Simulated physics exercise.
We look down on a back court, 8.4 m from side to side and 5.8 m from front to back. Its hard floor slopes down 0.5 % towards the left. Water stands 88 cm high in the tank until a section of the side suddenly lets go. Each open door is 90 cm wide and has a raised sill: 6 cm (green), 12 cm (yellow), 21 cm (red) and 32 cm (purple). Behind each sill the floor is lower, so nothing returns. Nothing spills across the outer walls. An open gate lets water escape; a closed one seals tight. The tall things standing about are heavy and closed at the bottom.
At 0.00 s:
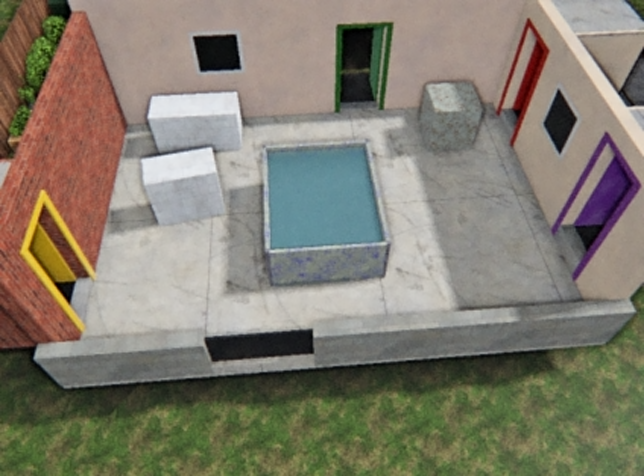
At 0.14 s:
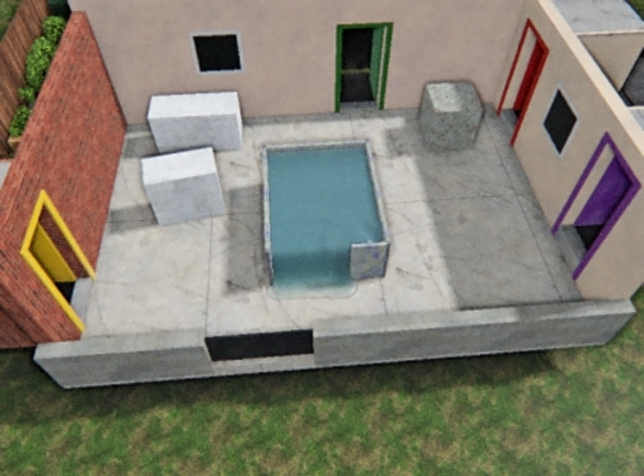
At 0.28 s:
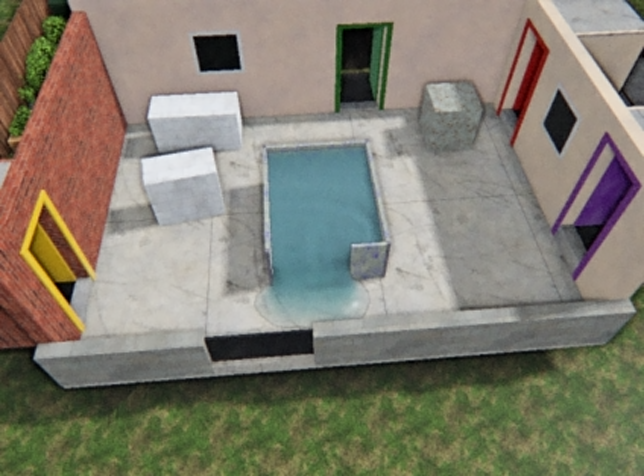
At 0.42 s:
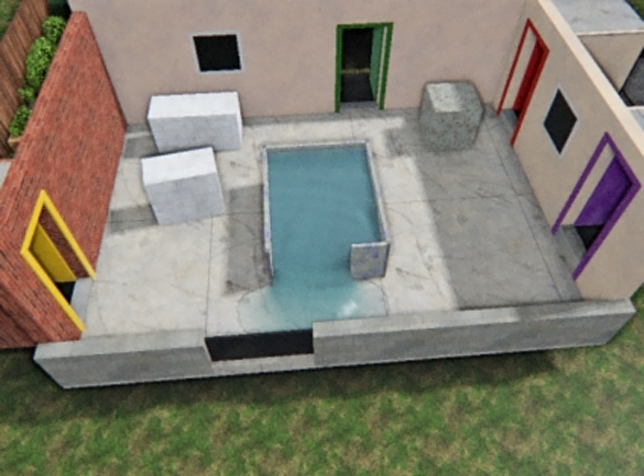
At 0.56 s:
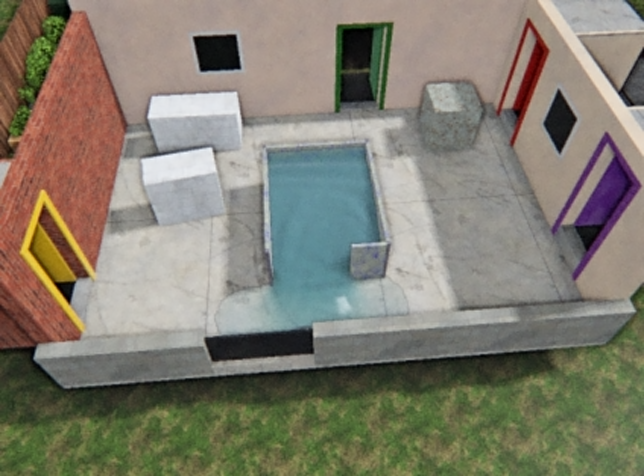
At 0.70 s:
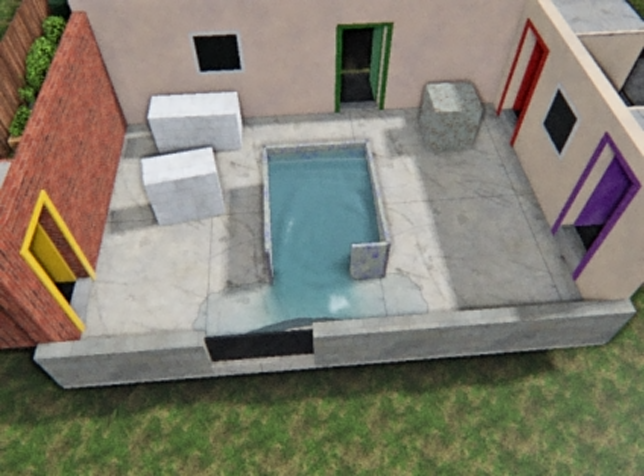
A raised tank of blue water stood still in a walled court, then most of its front side opened and water poured out, spreading over the pale floor to the low front wall.
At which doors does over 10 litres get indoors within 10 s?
Within that time: At the green door it goes over the limit; at the yellow door it exceeds the limit; at the red door it does not reach the limit; at the purple door it stays under the limit.
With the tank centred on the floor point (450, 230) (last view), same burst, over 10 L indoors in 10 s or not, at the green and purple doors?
Against that limit: Green under, purple below.
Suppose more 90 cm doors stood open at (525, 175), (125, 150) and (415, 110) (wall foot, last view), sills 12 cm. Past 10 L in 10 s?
In that order: Under, past it, below.
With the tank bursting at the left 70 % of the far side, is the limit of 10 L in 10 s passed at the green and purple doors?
Then: Green past it, purple below.
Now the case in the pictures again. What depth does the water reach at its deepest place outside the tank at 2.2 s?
About 50 cm.
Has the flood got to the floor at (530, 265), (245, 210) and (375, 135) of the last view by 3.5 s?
In turn: Wet, still dry, dry.
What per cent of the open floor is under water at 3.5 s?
Near 60 per cent is wet.
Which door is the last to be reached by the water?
It is the green one.
After 1.4 s water covers 20 % of the floor and is deepest (64 cm) near (305, 345); green door not reached, yellow door not reached, red door not reached, purple door not reached.
After 2.2 s water covers 40 % of the floor and is deepest (50 cm) near (304, 335); green door not reached, yellow door 33 cm at the sill, 55 L in, red door not reached, purple door 22 cm at the sill, 0 L in.
After 3.5 s water covers 60 % of the floor and is deepest (32 cm) near (76, 364); green door not reached, yellow door 28 cm at the sill, 215 L in, red door 4 cm at the sill, 0 L in, purple door 21 cm at the sill, 0 L in.
After 6.0 s water covers 90 % of the floor and is deepest (26 cm) near (127, 130); green door 2 cm at the sill, 0 L in, yellow door 18 cm at the sill, 317 L in, red door 13 cm at the sill, 0 L in, purple door 13 cm at the sill, 0 L in.
After 10.0 s water covers 100 % of the floor and is deepest (18 cm) near (233, 119); green door 12 cm at the sill, 34 L in, yellow door 10 cm at the sill, 335 L in, red door 9 cm at the sill, 0 L in, purple door 6 cm at the sill, 0 L in.
